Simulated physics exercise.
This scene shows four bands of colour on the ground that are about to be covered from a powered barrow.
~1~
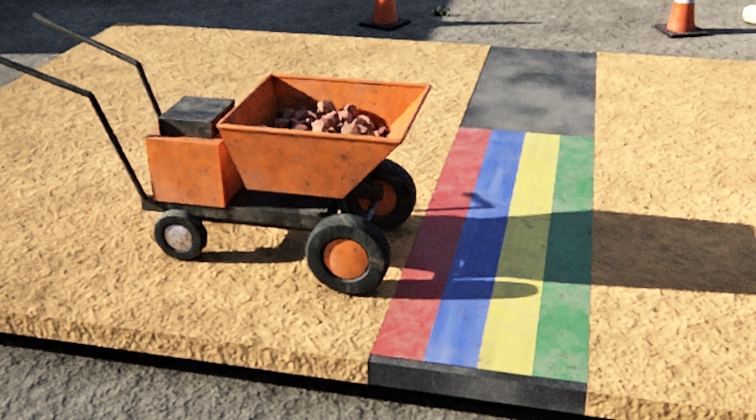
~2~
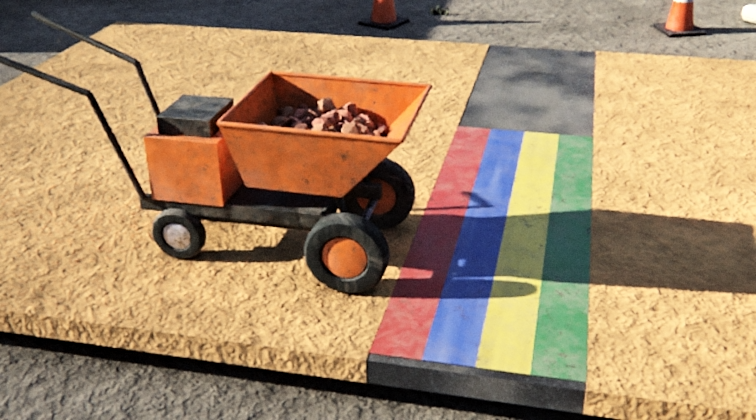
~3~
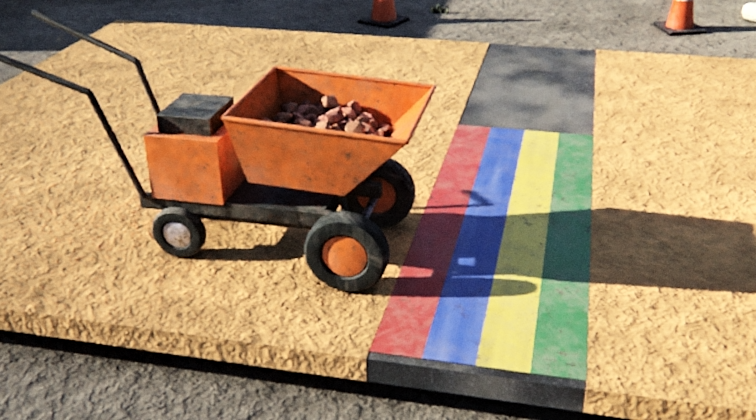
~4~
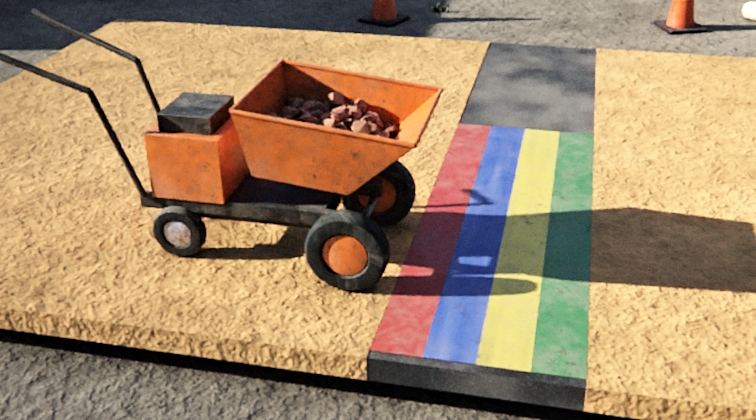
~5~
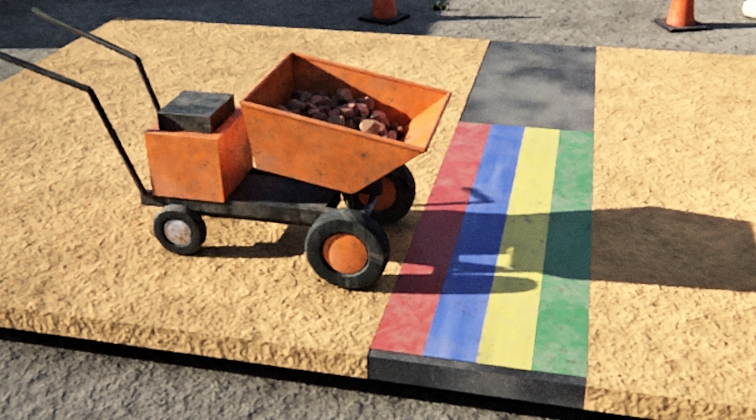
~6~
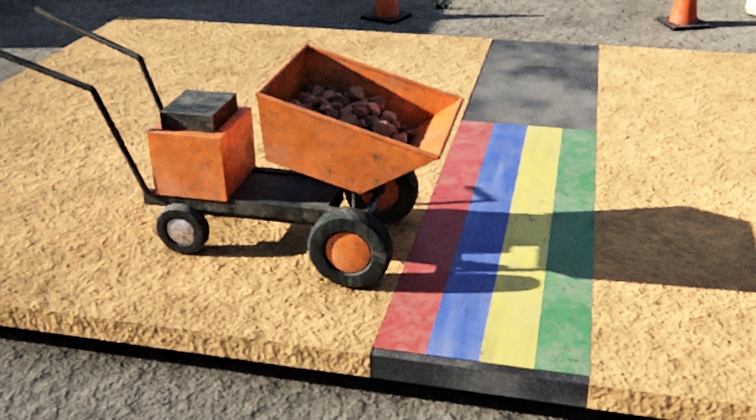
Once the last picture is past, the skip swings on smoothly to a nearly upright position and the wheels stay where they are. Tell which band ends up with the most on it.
The most ends up on yellow.
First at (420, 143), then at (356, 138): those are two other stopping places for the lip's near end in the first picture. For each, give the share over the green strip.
Result: Try 1 = 30 %, try 2 = 10 %.
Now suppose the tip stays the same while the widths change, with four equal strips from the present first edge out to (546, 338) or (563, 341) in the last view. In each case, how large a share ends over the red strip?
In order, 0 % and 0 %.
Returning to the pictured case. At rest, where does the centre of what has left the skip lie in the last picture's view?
I'd mark it at roughly (543, 263).
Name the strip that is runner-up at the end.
In second place: The green one.
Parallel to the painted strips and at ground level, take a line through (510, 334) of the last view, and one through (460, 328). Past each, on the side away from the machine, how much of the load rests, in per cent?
I'd put it near 50 in a hundred, then near 70 in a hundred.
Just after the last frame, skip tipped steeply; every one in the skip.
A moment on, skip tipped right over; almost all in the skip; about a tenth over the yellow strip.
Further on, skip tipped right over; roughly a quarter in the skip; roughly a third over the yellow strip; roughly a quarter over the green strip; about a tenth off the paint.
When it is over, skip tipped right over; roughly a quarter in the skip; not one over the red strip; just a few over the blue strip; roughly a third over the yellow strip; roughly a quarter over the green strip; about a tenth off the paint.
